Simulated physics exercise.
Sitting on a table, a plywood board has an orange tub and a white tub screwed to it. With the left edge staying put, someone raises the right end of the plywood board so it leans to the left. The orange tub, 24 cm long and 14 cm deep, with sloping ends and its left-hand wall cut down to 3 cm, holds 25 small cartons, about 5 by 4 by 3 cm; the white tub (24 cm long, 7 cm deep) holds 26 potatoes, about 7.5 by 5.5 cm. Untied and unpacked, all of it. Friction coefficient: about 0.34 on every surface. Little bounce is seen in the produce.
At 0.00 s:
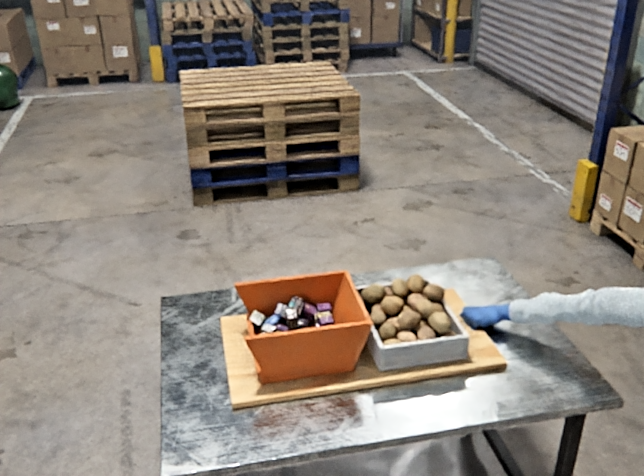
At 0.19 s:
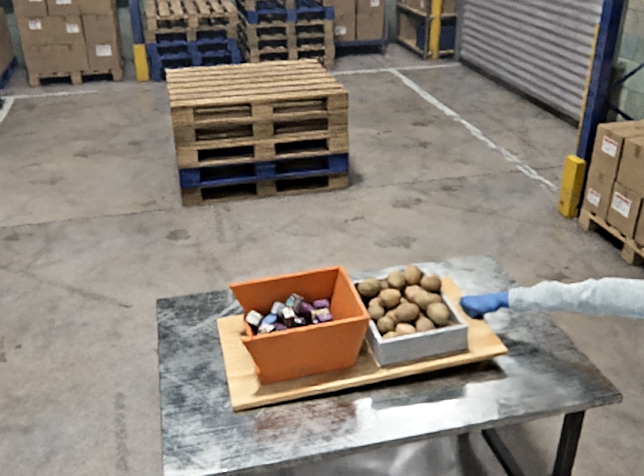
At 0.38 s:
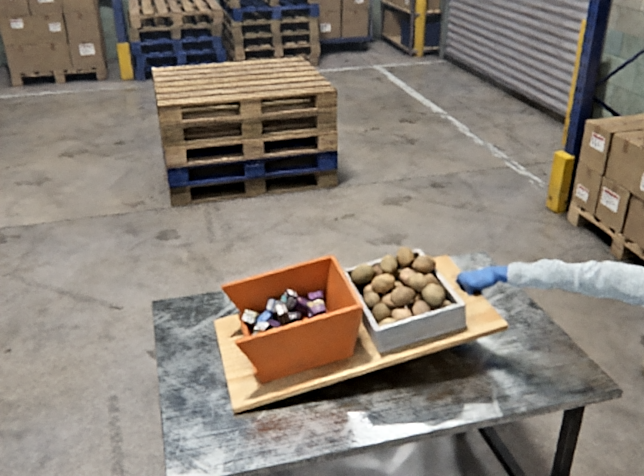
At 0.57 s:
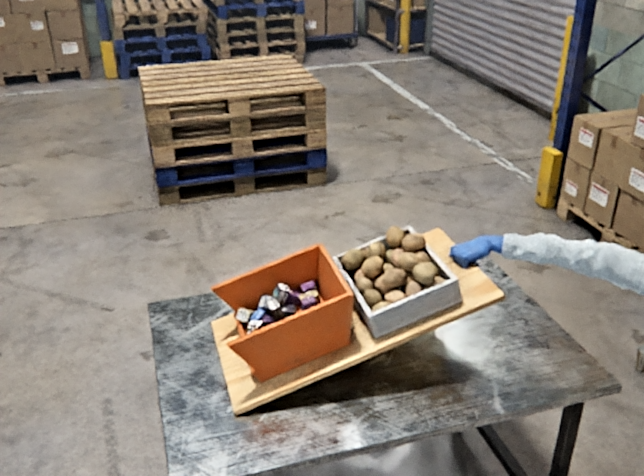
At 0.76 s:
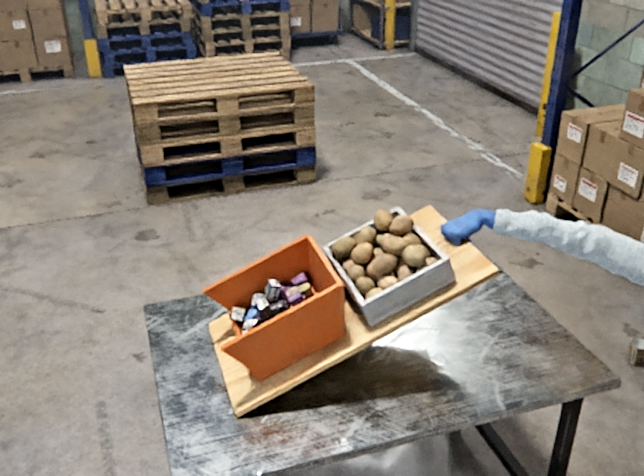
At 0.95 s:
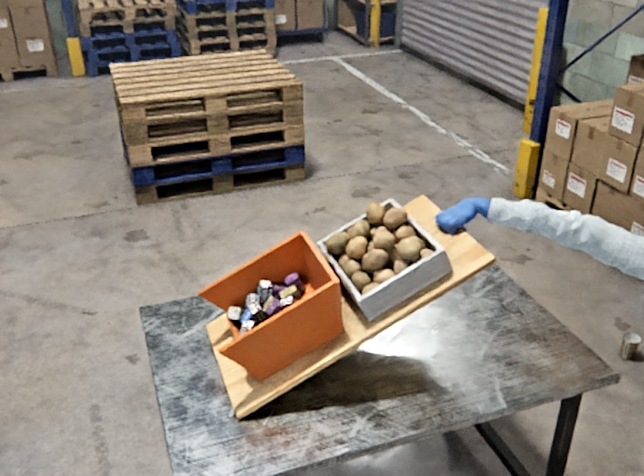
In a warehouse, a gloved hand raises the right end of a board holding two tubs.
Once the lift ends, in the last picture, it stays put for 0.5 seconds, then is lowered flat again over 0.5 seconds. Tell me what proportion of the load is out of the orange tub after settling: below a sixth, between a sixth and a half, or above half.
Probably fewer than one sixth of the pieces get out.
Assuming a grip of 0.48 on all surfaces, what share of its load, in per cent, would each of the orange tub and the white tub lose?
Orange tub 10, white tub 0 per cent.
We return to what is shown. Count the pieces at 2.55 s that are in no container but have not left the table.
Around 1 of them.
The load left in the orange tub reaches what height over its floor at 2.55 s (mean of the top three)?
9 cm, more or less.
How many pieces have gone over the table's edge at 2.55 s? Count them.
Number of pieces - roughly 0.
After 1.21 s, tilt 24°; orange tub 25 in, 0 out and white tub 26 in, 0 out.
After 1.53 s, tilt 22°; orange tub 25 in, 0 out and white tub 26 in, 0 out.
After 1.98 s, tilt 0°; orange tub 24 in, 1 out and white tub 26 in, 0 out.
Final count (at 2.55 s), orange tub 24 in, 1 out and white tub 26 in, 0 out. Asked share, 1 of 25, 4 per cent.
